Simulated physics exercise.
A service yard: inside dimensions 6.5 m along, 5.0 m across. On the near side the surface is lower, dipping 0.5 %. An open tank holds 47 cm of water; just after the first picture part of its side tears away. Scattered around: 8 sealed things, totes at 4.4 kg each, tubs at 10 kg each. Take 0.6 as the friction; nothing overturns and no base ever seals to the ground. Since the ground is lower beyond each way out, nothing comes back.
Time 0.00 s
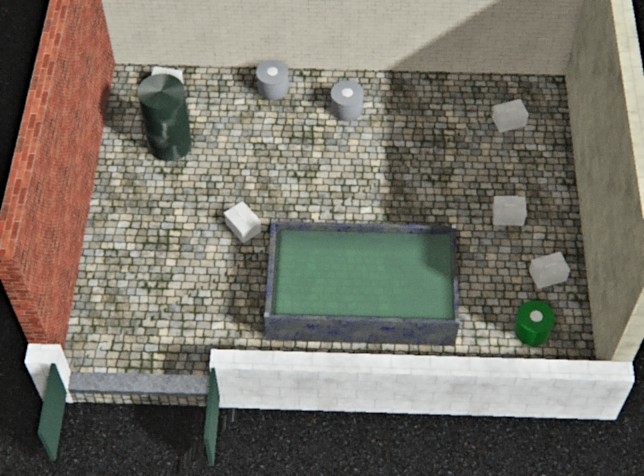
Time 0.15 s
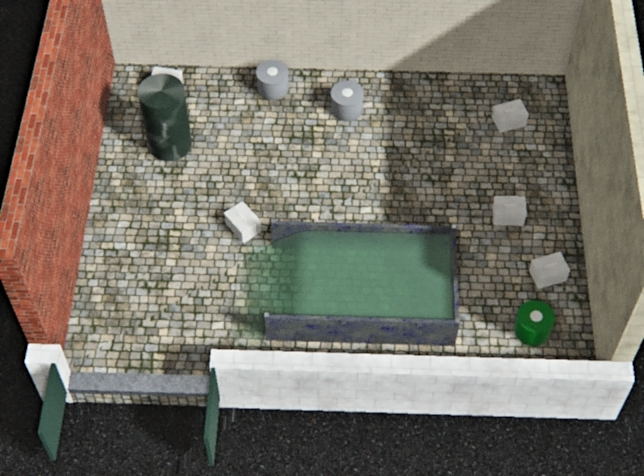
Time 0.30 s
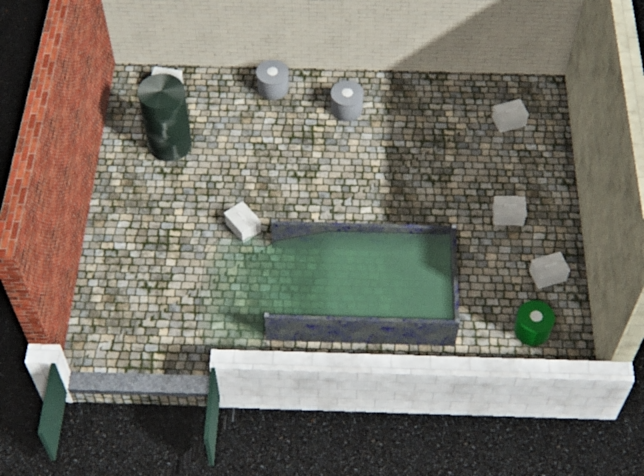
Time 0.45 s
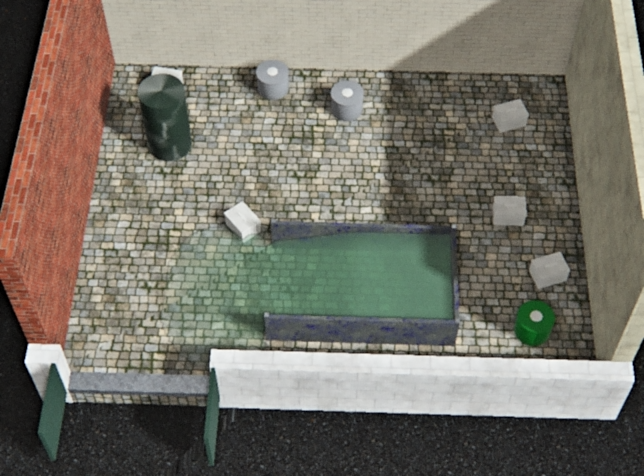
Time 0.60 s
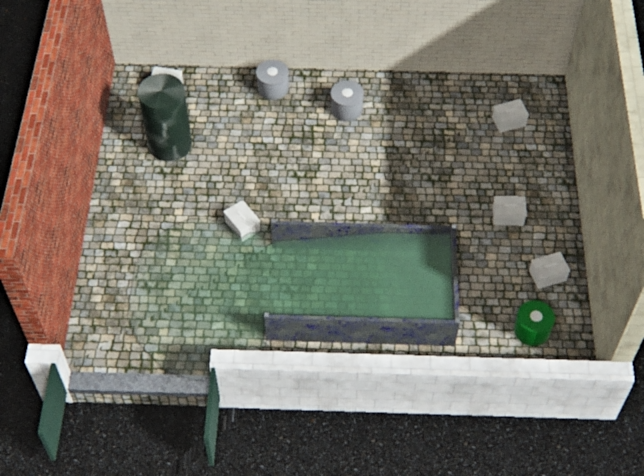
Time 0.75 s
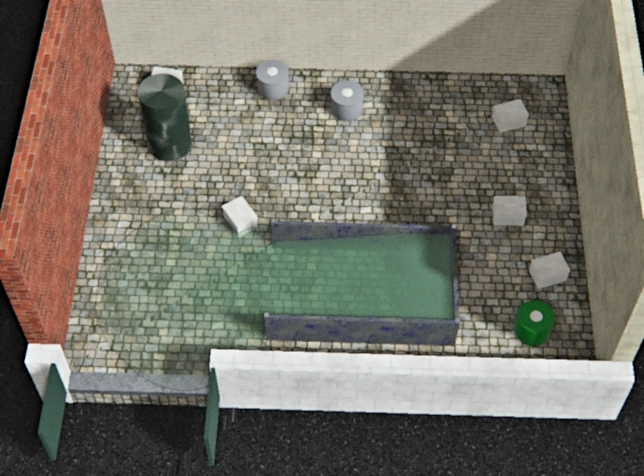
Green water pours from the tank's open left side and spreads left across the paved yard.
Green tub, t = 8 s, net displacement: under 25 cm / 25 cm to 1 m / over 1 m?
Under 25 cm.
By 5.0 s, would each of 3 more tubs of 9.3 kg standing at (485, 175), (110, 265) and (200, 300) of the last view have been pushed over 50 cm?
Respectively: Smaller, greater, greater.
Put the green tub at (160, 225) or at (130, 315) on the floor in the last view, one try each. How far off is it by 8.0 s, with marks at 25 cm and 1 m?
One try each gives this: It wanders off a long way, then it wanders off a long way.
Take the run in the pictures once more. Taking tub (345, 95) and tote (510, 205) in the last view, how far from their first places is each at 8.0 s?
Lab note - net shifts in order: 0 cm; 0 cm.
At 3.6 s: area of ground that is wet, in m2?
About 13 m2.
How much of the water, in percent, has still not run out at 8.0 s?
About 62 in a hundred parts of the water.
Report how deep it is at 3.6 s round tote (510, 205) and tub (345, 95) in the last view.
Close to 0 and 0 centimetres.
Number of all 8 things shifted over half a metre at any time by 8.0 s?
Answer: 1.
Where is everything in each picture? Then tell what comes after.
The first frame shows the green tub at (536, 316), on the bottom; water covers 2.9 m2; 0 of 8 have shifted.
The second frame shows the green tub at (536, 316) rests on the ground; 3.5 m2 under water; 0 of 8 have shifted.
The third frame shows the green tub at (536, 316) rests on the ground; water covers 4.2 m2; 0 of 8 have shifted.
The fourth frame shows the green tub at (536, 316) rests on the ground; 5.1 m2 under water; 0 of 8 have shifted.
The fifth frame shows the green tub at (536, 316) rests on the ground; 6.2 m2 under water; 0 of 8 have shifted.
The sixth frame shows the green tub at (536, 316) rests on the ground; 7.3 m2 under water; 1 of 8 have shifted.
After 1.6 s the green tub is near (536, 316), 0.0 m from its start, aground; 0 of 8 are out; 0 afloat.
After 3.6 s the green tub is near (536, 316), 0.0 m from its start, aground; 0 of 8 are out; 1 afloat.
After 5.6 s the green tub is near (536, 316), 0.0 m from its start, aground; 0 of 8 are out; 1 afloat.
After 8.0 s the green tub is near (536, 316), 0.0 m from its start, aground; 0 of 8 are out; 0 afloat.
